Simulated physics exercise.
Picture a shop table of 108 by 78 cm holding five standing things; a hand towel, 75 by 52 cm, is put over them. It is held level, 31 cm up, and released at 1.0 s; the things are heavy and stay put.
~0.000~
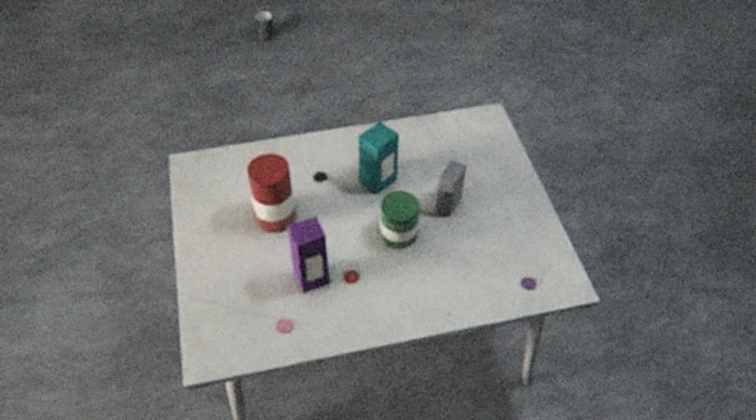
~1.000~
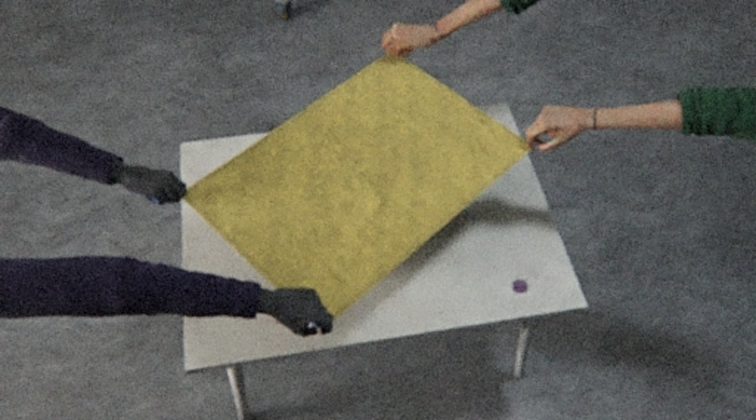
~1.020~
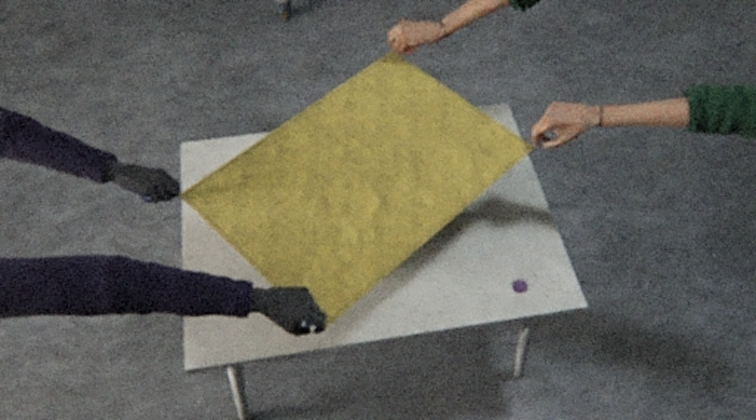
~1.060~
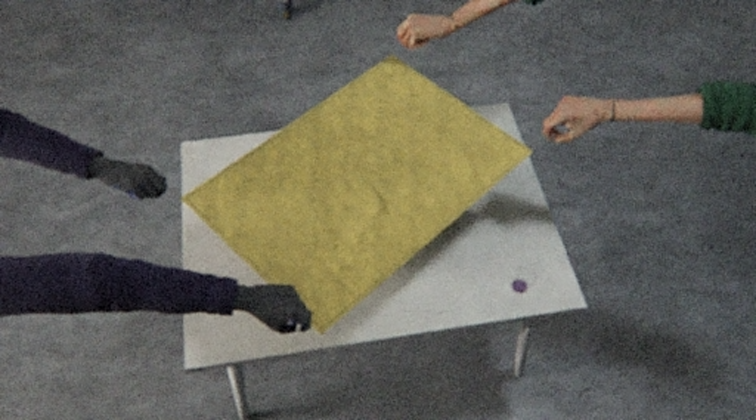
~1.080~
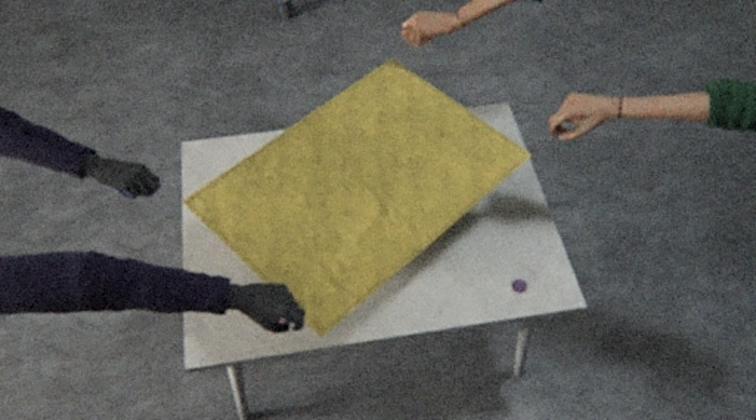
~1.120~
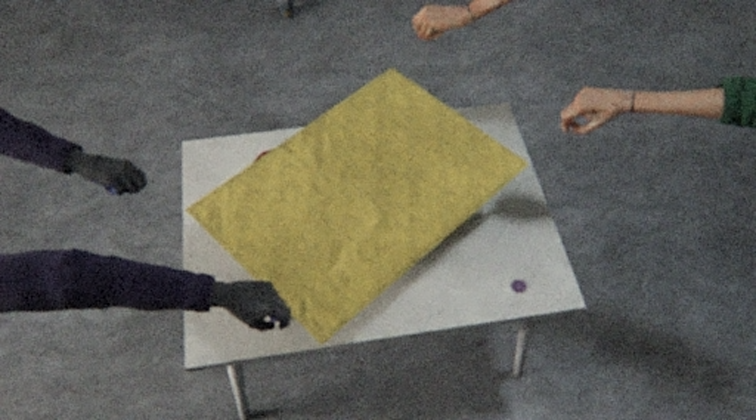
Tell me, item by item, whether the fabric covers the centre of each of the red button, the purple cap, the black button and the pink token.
As I see it, the red button is hidden from view; the purple cap can be seen; the black button can be seen; the pink token can be seen.
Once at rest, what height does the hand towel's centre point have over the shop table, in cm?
The centre point rests around 18 cm up.
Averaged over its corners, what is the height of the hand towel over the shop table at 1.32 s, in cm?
Roughly 2 centimetres up.
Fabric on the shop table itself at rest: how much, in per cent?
Roughly 5 per cent.
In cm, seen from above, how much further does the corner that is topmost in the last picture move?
Roughly 12 cm.
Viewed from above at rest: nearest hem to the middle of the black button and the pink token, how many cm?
3 cm and 2 cm, roughly.
At 1.3 s, 5 % of it is down, spanning 61 by 56 cm, above red button.
At 1.5 s, 5 % of it is down, spanning 70 by 65 cm, above red button.
At 1.7 s, 5 % of it is down, spanning 72 by 59 cm, above red button.
At 1.9 s, 5 % of it is down, spanning 66 by 60 cm, above red button.
At 2.7 s, 5 % of it is down, spanning 64 by 59 cm, above red button.
